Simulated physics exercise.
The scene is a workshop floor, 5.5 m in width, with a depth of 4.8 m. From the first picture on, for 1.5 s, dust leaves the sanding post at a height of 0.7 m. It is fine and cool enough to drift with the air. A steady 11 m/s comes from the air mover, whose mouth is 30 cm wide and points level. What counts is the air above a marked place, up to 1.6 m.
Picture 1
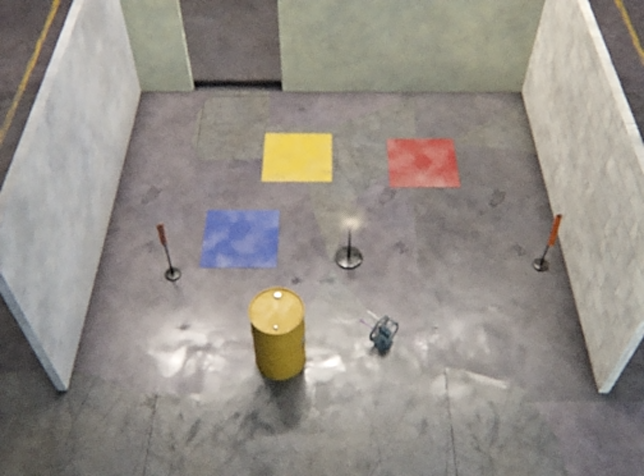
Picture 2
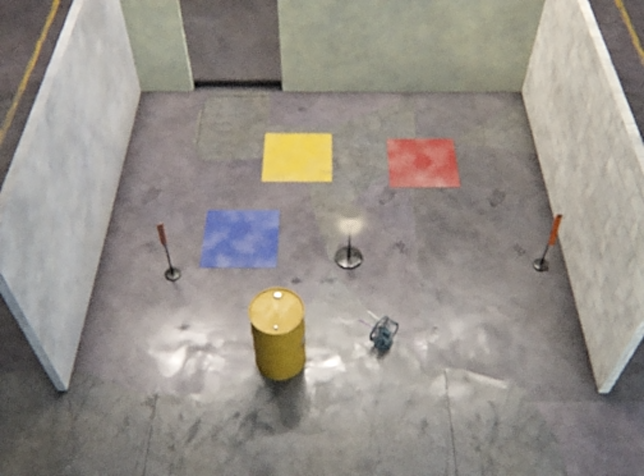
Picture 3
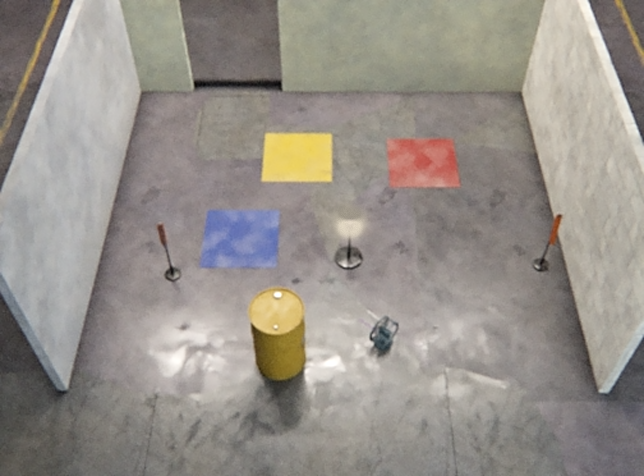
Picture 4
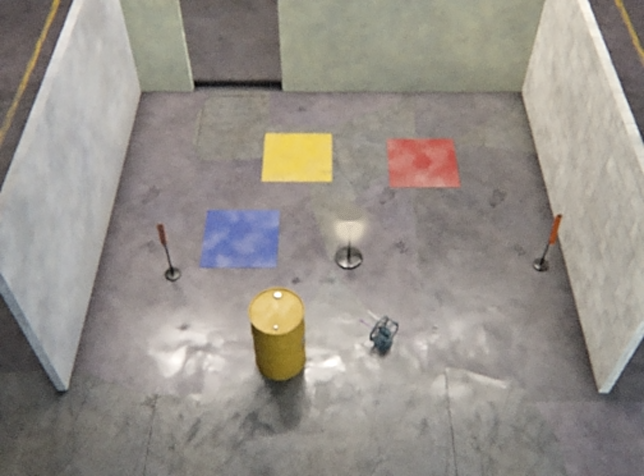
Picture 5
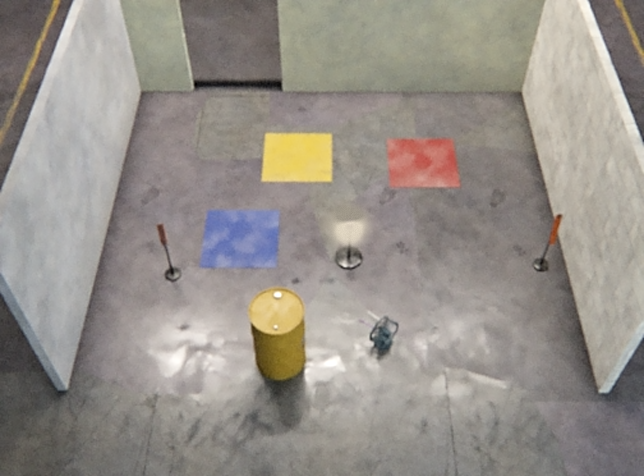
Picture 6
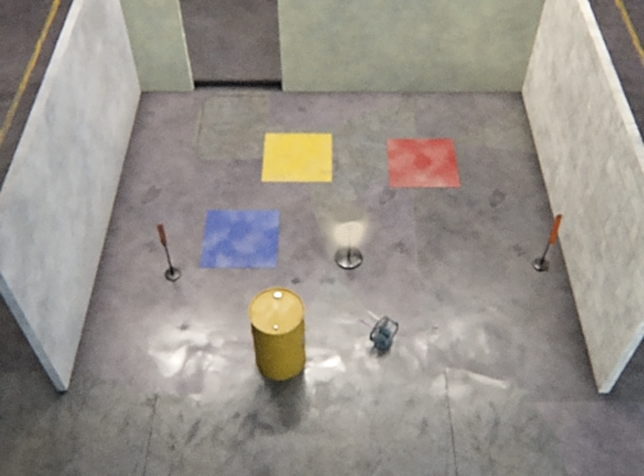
A faint pale haze hangs and wavers only slightly above a small stand in the middle of a grey workshop floor, seen from high up between two pale side walls. Yellow and red squares lie towards the back, a blue one nearer on the left, with a yellow barrel and small dark device in front and reddish ribbons on stands at either side. Nothing else visibly moves, and the camera stays still.
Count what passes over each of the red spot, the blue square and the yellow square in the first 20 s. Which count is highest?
Most passes over blue.
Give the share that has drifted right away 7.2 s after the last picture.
Near 40 %.
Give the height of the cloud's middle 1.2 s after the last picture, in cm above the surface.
About 40 cm.
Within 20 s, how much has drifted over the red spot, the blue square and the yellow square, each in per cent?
About 1 % red, 100 % blue, 3 % yellow.
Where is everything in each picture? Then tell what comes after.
In the first frame, the dust is thickest near (351, 220), the sanding post stands at (350, 227) and the air mover is at (384, 332).
In the second frame, the dust is thickest near (350, 221), the red spot is centred on (422, 163), the yellow square is centred on (298, 157) and the blue square is centred on (241, 238).
In the third frame, the dust is thickest near (350, 222), a ribbon ends at (165, 244) and a ribbon ends at (551, 245).
In the fourth frame, the dust is thickest near (349, 223) and the top of a barrel is at (277, 310).
In the fifth frame, the dust is thickest near (349, 224).
In the sixth frame, the dust is thickest near (348, 225), a ribbon ends at (165, 244) and a ribbon ends at (552, 244).
Then, 1.2 s after the last picture we count, 0 % has passed over the red spot, 0 % over the yellow square and 0 % over the blue square, with 100 % still about or yet to come, and the middle of the rest is near (343, 240).
Then, 3.2 s after the last picture we count, 0 % has passed over the red spot, 0 % over the yellow square and 69 % over the blue square, with 100 % still about or yet to come, and the middle of the rest is near (222, 194).
Then, 7.2 s after the last picture we count, 0 % has passed over the red spot, 2 % over the yellow square and 97 % over the blue square, with 57 % still about or yet to come, and the middle of the rest is near (366, 41).
Then, 19.2 s after the last picture we count, 1 % has passed over the red spot, 3 % over the yellow square and 98 % over the blue square, with 16 % still about or yet to come, and the middle of the rest is near (541, 140).
